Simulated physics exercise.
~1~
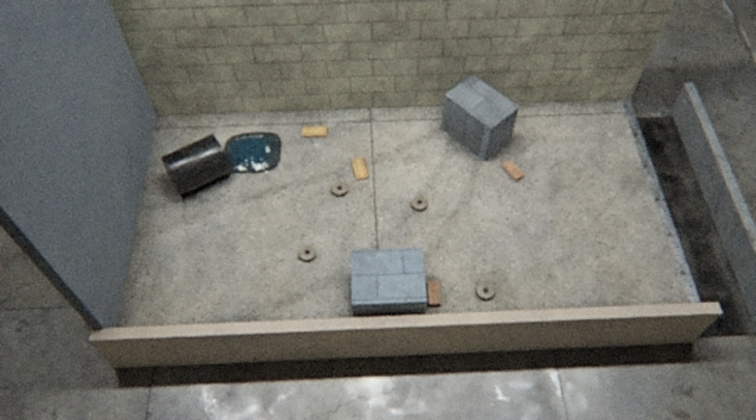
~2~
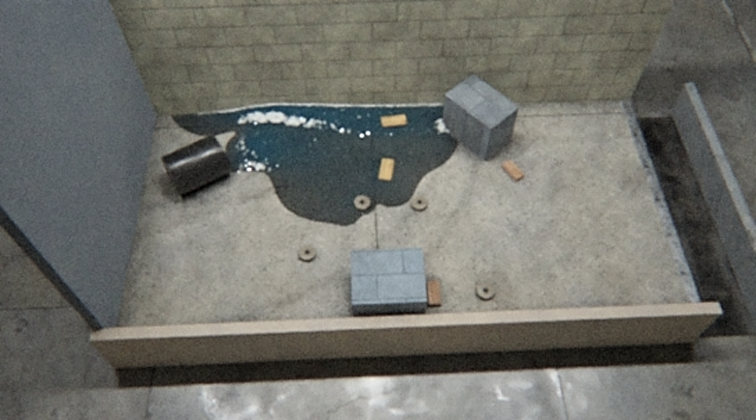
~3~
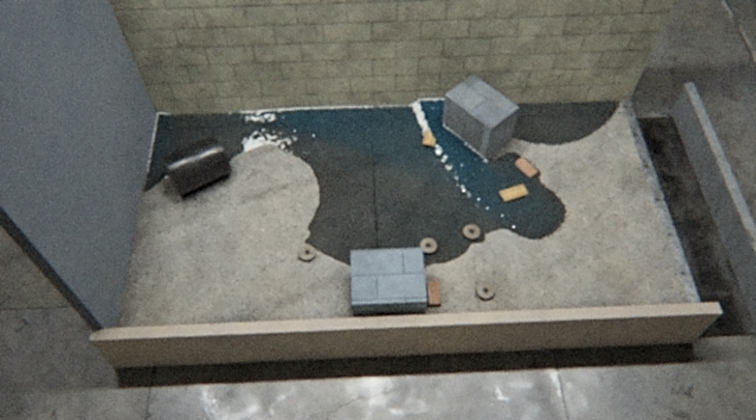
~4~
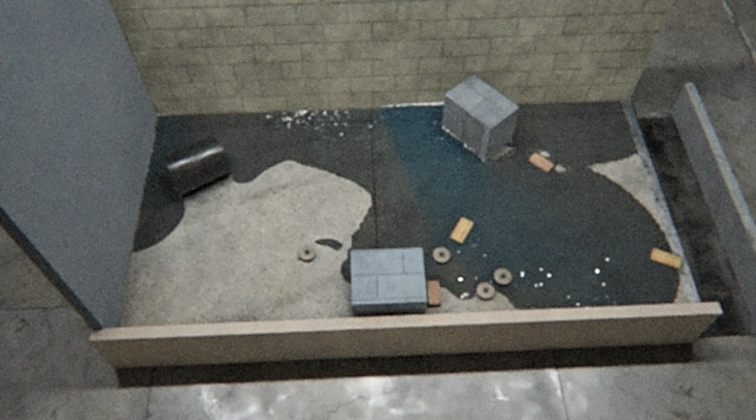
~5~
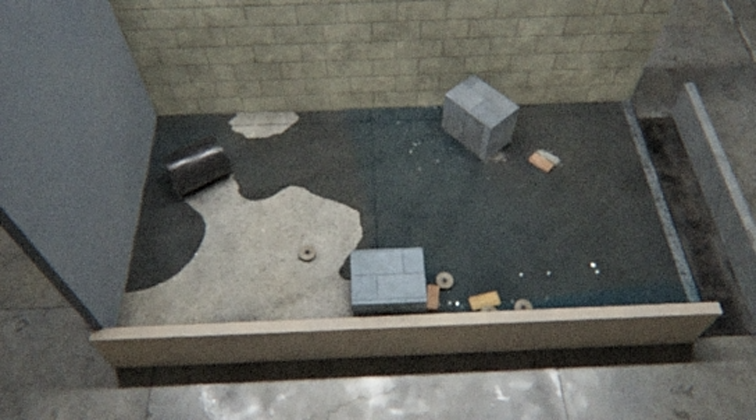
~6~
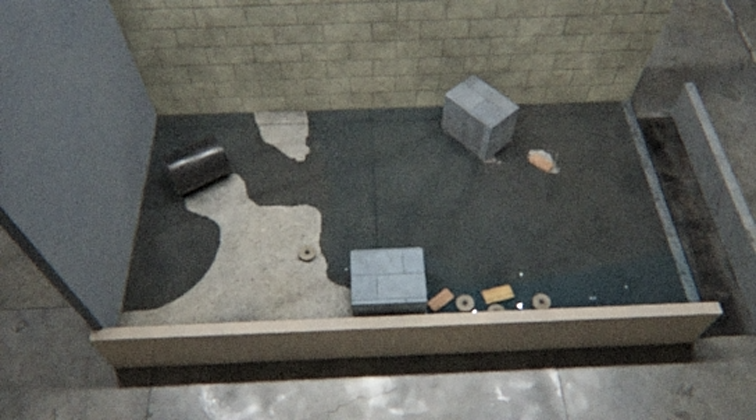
Dark water spilled from beside a tipped barrel and spread along the back wall, then swept rightward around two grey blocks, carrying small wooden pieces and rings toward the front board, where several ended up clustered while a dry patch remained on the left.
